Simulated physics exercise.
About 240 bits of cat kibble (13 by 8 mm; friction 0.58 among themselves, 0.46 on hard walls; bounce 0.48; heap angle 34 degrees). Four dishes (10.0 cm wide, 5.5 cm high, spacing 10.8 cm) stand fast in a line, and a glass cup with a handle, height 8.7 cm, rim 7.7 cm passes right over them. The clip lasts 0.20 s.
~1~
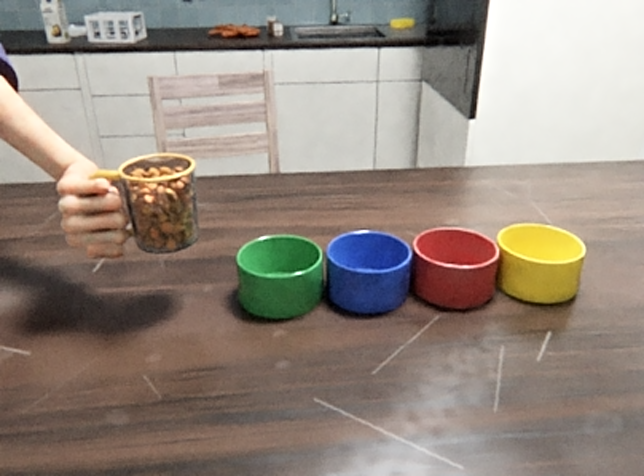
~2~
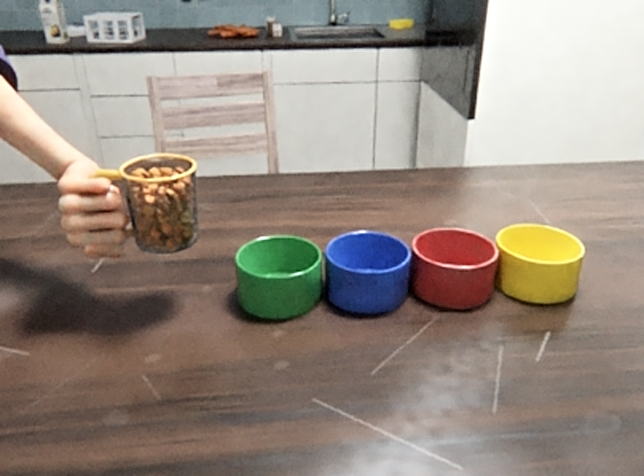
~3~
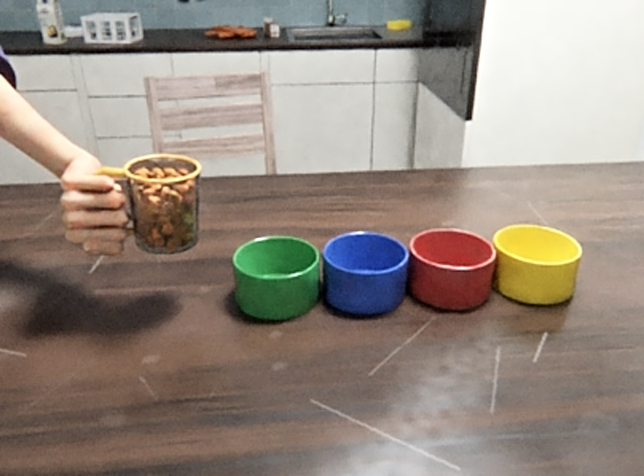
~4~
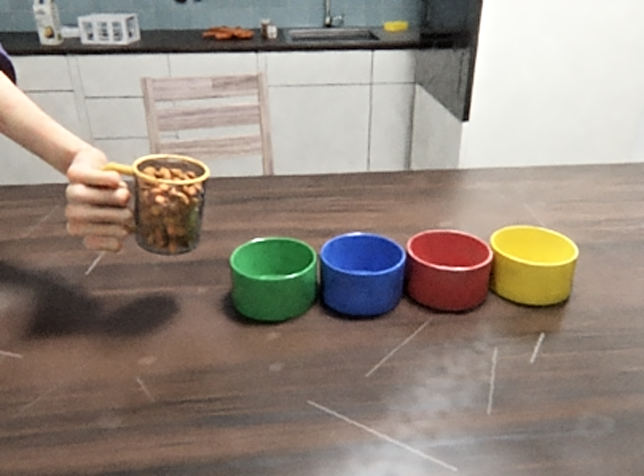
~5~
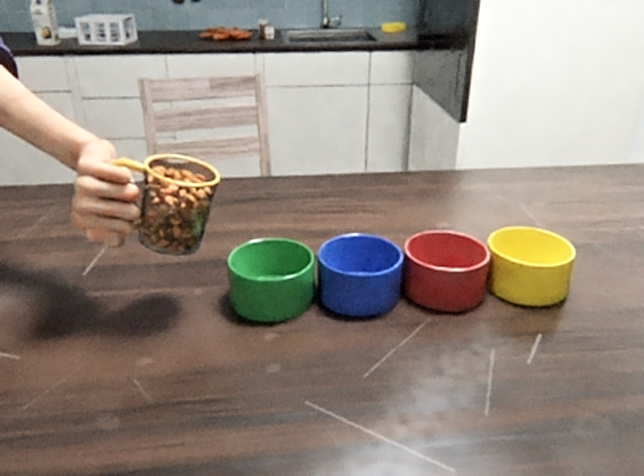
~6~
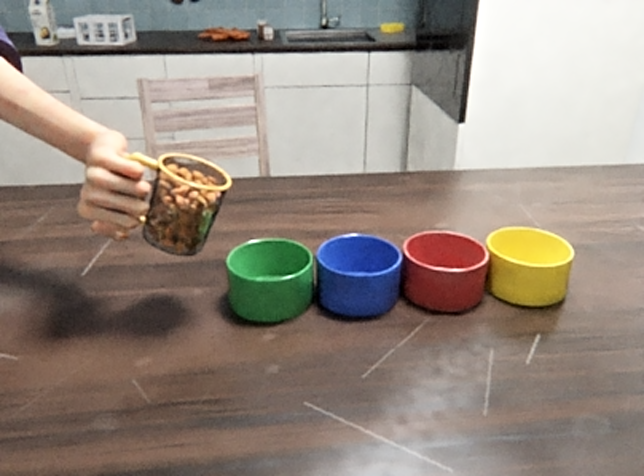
On a dark wooden table in a kitchen, a hand held a clear cup of brown pieces left of four coloured bowls, then moved it slightly right while tilting it toward the green one.
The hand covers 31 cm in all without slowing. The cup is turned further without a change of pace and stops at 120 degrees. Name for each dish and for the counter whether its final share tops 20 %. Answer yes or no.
Red dish: Yes; blue dish: Yes; green dish: No; yellow dish: No; on the counter: No.
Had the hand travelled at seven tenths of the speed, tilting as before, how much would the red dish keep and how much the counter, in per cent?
In that case red 0; counter 10.
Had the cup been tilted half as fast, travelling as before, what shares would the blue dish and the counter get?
Blue 0; counter 0.
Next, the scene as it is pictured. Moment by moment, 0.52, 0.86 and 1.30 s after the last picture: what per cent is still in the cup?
In turn: 90, 20, 0.
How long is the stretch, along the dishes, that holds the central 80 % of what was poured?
About 14 cm.
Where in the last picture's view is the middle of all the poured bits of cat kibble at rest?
Near (385, 279).
Then, 0.52 s after the last picture, tilt 106 degrees; cup holds 90 %, blue 10 %.
Then, 0.86 s after the last picture, tilt 120 degrees; cup holds 20 %, red 10 %, blue 55 %.
Then, 1.30 s after the last picture, tilt 120 degrees; cup holds 0 %, red 35 %, blue 55 %.
In the end, red 35 %, blue 55 %, green 0 %, yellow 0 %, counter 10 %.
